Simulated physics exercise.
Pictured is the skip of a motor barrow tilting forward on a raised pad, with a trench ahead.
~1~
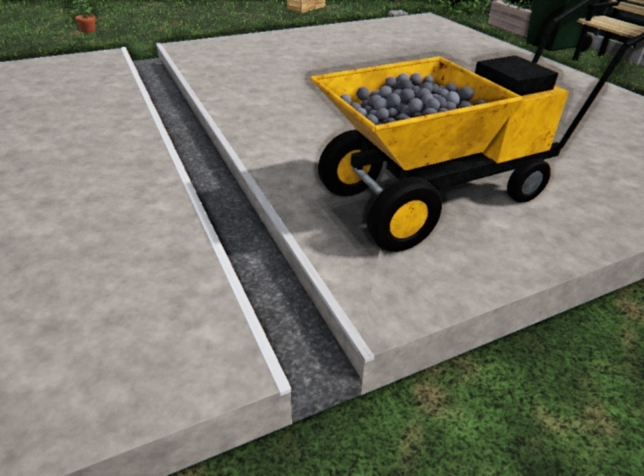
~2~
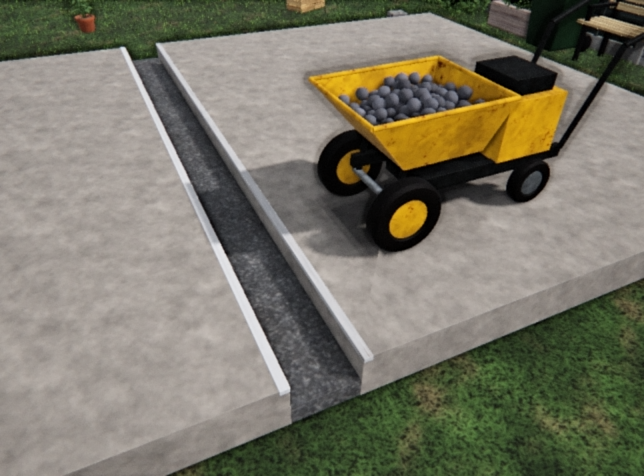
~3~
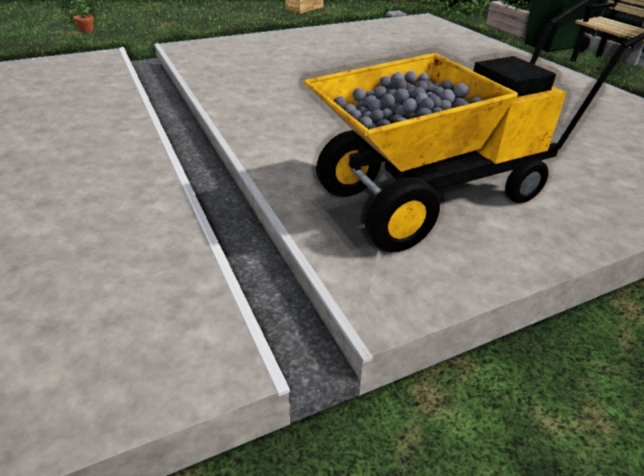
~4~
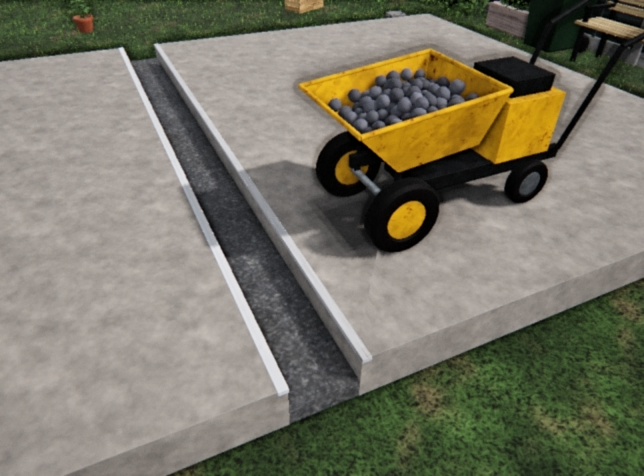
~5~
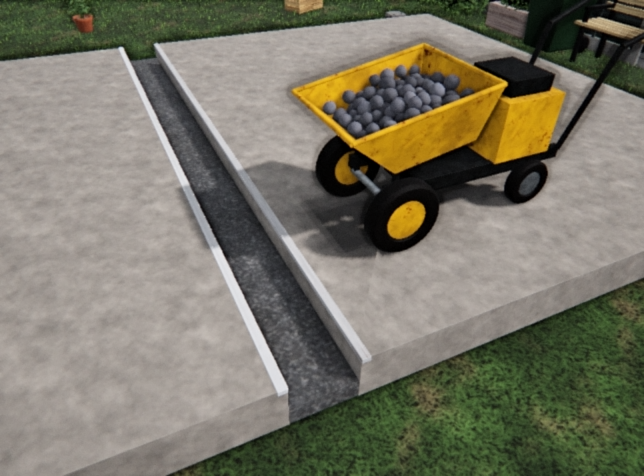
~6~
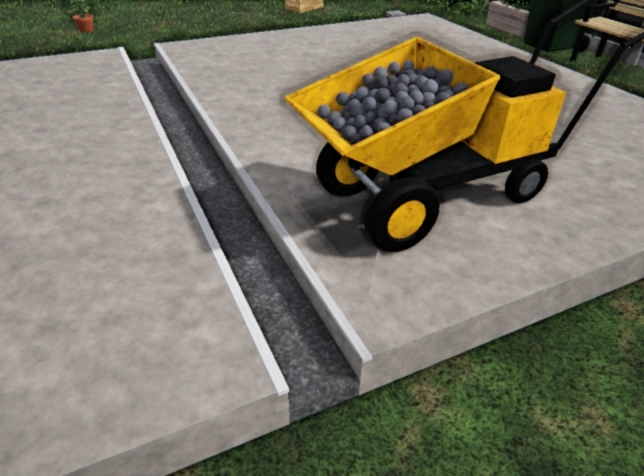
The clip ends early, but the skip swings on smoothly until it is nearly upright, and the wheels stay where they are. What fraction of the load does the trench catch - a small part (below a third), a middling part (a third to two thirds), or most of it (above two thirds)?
Most of it, above two thirds.
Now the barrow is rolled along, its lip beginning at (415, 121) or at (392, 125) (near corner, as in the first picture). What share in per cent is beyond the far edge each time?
Result: Try 1 = 0 %, try 2 = 0 %.
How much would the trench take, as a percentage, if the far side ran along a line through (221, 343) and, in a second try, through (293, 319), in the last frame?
You'd get 100 % in the first case and 30 % in the second.
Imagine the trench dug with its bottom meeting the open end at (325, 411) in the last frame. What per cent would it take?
I'd guess close to 100 percent.
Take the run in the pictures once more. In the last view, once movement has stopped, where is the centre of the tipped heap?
Roughly at (252, 256).
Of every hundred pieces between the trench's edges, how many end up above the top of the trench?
The answer is close to 20 per cent.
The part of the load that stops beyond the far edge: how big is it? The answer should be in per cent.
Estimate: Around 5 per cent.
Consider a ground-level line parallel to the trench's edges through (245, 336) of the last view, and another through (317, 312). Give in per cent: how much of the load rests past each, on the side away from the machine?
In order: 0 percent, then 80 percent.
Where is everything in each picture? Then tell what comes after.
The first picture shows lip of the skip near (375, 129), level; top of the load near (424, 96), round cobbles; first edge of the trench near (335, 306); far edge near (258, 331), the trench over half as wide as the skip, and shallow for its width.
The second picture shows lip of the skip near (373, 130), level; top of the load near (422, 95).
The third picture shows lip of the skip near (368, 133), tipped barely; top of the load near (432, 100).
The fourth picture shows lip of the skip near (361, 138), tipped a little; top of the load near (423, 97).
The fifth picture shows lip of the skip near (352, 145), tipped a little; top of the load near (418, 95).
The sixth picture shows lip of the skip near (344, 153), tipped clearly; top of the load near (411, 92); first edge of the trench near (333, 306); far edge near (255, 332).
Shortly afterwards, skip tipped steeply; the whole lot in the skip.
Next, skip tipped right over; the bulk in the skip; near a quarter in or heaped over the trench; only a few falling.
Some moments later, skip tipped right over; a little in the skip; the bulk in or heaped over the trench; a little beyond it.
In the end, skip tipped right over; a little in the skip; the bulk in or heaped over the trench; a little beyond it.
